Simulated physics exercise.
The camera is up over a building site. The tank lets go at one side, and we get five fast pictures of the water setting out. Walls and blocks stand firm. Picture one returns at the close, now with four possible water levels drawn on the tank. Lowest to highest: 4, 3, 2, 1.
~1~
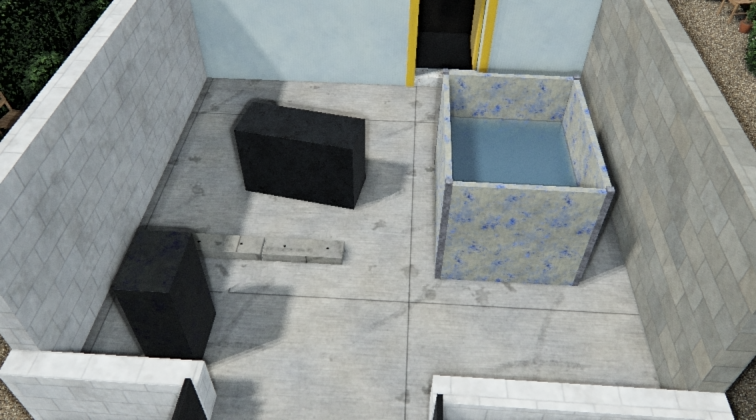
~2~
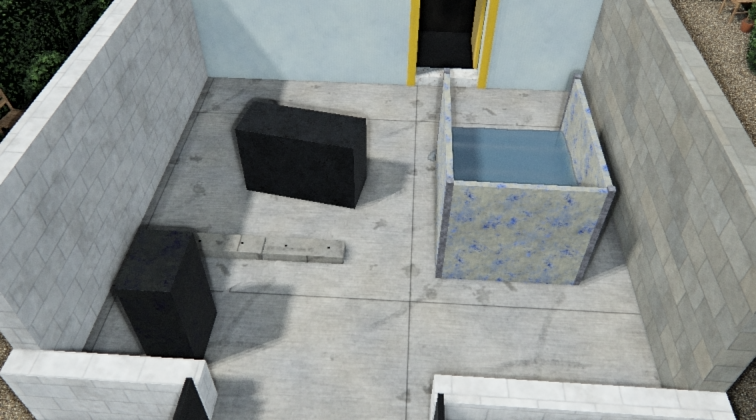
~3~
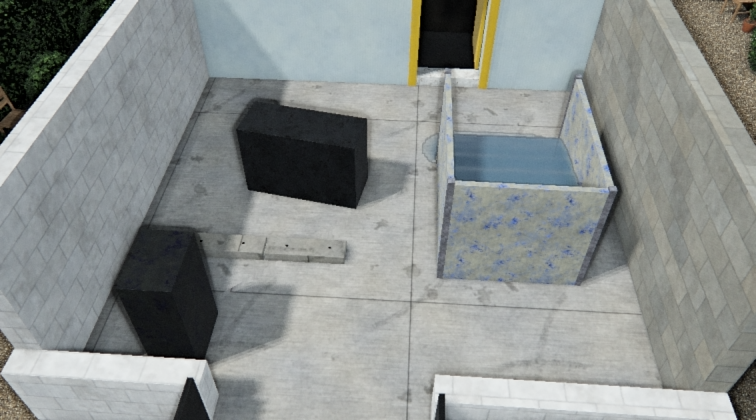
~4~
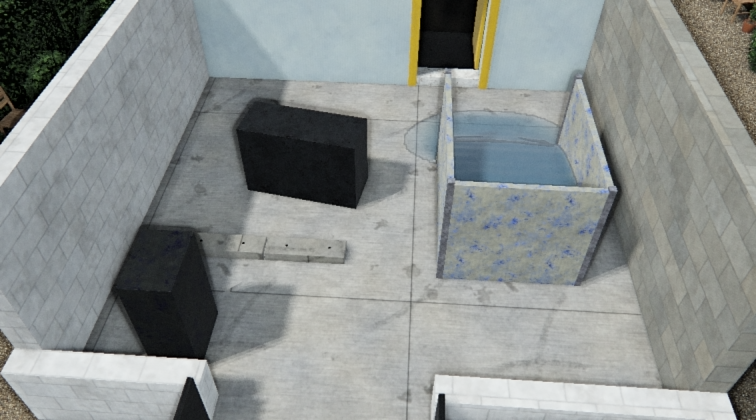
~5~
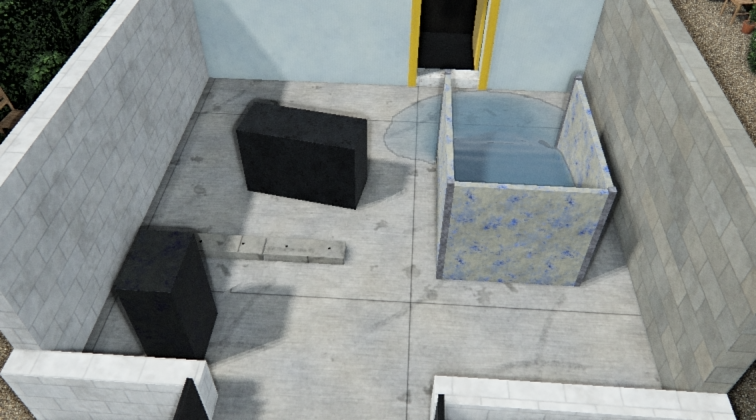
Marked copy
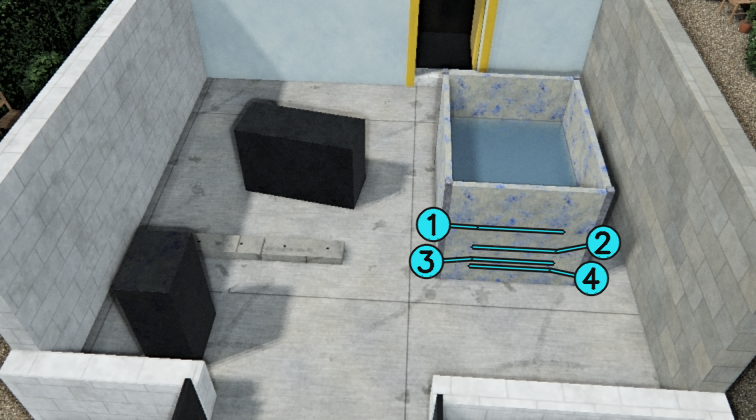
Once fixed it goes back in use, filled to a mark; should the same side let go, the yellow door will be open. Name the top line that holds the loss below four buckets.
It is 3.
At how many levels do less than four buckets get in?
Two of the four.
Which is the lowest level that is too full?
It is 2.
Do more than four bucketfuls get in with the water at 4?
No, that is safe.
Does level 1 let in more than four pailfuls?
Yes, that goes wrong.
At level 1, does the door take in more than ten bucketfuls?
Yes.
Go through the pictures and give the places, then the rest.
Water in the tank at rest, its middle at (510, 168); foot of the yellow doorway at (445, 87); open gate at (318, 365), in the first picture.
Water covers 2 % of the ground, its front hidden from here, in the second picture.
Water covers 4 % of the ground, its front hidden from here, in the third picture.
Front seen at (415, 142), 9 % of the ground wet, in the fourth picture.
Front seen at (421, 105), 14 % of the ground wet, in the fifth picture.
On the marked copy, 1 at (519, 229); 2 at (514, 249); 3 at (511, 261); 4 at (510, 268); from the bottom up 4, 3, 2, 1.
For level 1, dozens of bucketfuls pour in.
For level 2, about 9 bucketfuls get in.
For level 3, a bucket or two gets in.
For level 4, nothing gets over.
